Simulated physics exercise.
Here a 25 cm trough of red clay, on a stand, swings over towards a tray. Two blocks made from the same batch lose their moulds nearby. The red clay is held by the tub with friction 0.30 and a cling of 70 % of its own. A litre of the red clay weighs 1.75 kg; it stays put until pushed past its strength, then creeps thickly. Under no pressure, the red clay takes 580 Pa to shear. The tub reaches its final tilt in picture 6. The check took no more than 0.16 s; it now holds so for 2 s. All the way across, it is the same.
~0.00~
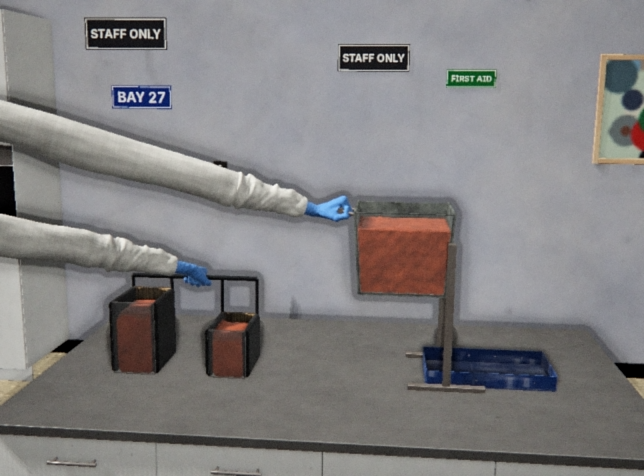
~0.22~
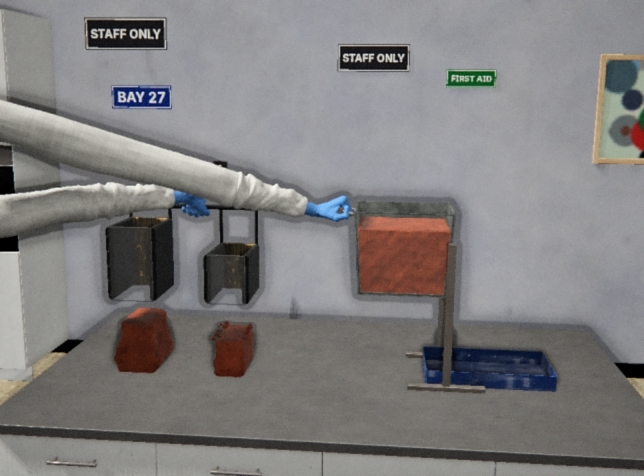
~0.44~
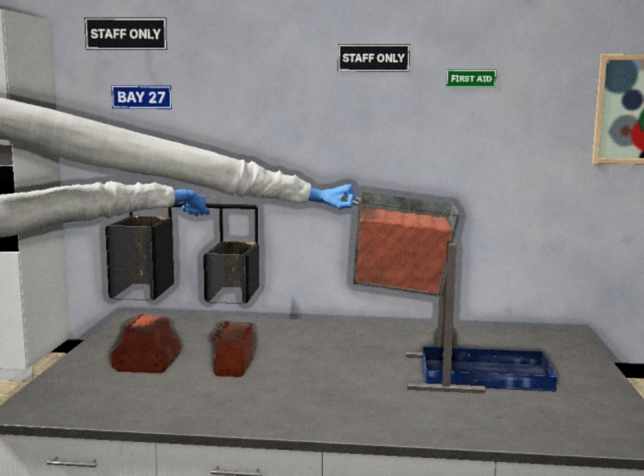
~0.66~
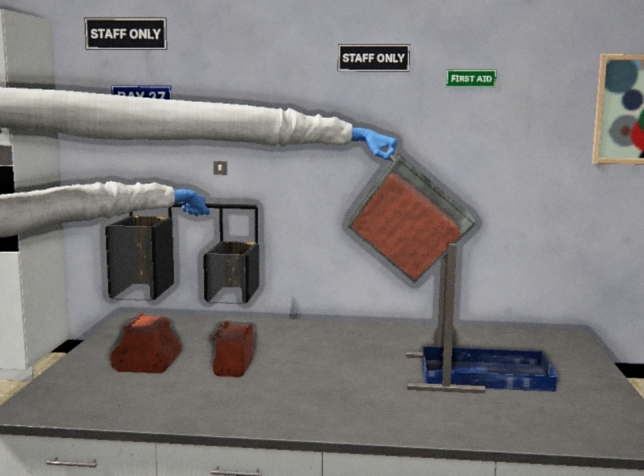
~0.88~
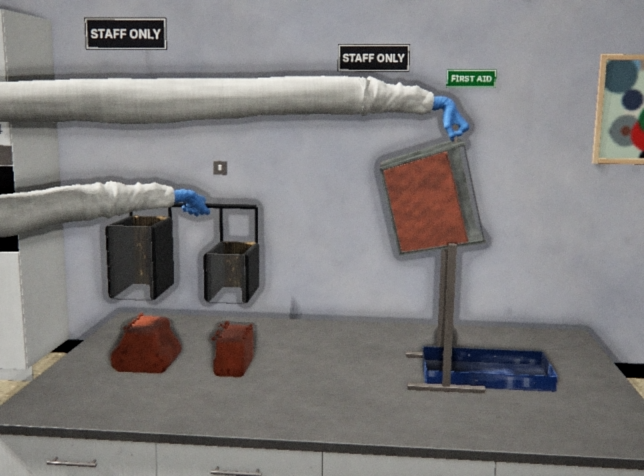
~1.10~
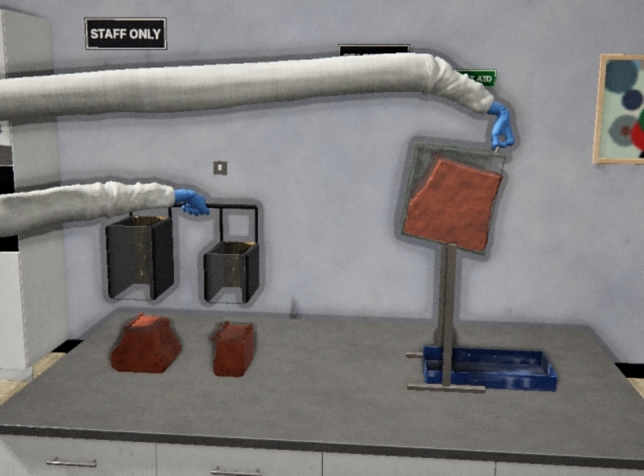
A large open tub of red clay sits on a stand above a blue tray, viewed from the front across a grey bench. To the left, a gloved hand lifts two dark moulds off two red blocks, which slump, the left one more. The other gloved hand swings the tub over clockwise past upright on its side, and the clay shifts inside, while the camera stays still.
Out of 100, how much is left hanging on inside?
Around 36 out of 100.
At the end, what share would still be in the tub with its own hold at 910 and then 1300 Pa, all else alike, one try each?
The two runs give near 40 % and near 40 % respectively.
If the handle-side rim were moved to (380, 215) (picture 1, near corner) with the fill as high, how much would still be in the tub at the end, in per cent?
I'd guess around 45 per cent remains.
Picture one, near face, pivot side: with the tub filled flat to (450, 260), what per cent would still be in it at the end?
Then about 55 %.
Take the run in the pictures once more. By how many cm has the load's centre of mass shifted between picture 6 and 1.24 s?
Something like 9 cm, I'd say.
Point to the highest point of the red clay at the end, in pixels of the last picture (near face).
The highest point is near (412, 209) in the last picture.
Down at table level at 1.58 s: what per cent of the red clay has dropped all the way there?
Some 55 per cent.
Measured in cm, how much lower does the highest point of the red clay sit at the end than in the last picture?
About 15 cm.
After 1.24 s, the tub is at 99 degrees and holds 65 %.
After 1.41 s, the tub is at 99 degrees and holds 39 %.
After 1.58 s, the tub is at 99 degrees and holds 37 %.
After 1.75 s, the tub is at 99 degrees and holds 36 %.
After 3.10 s, at the end, the tub is at 99 degrees and holds 36 %.
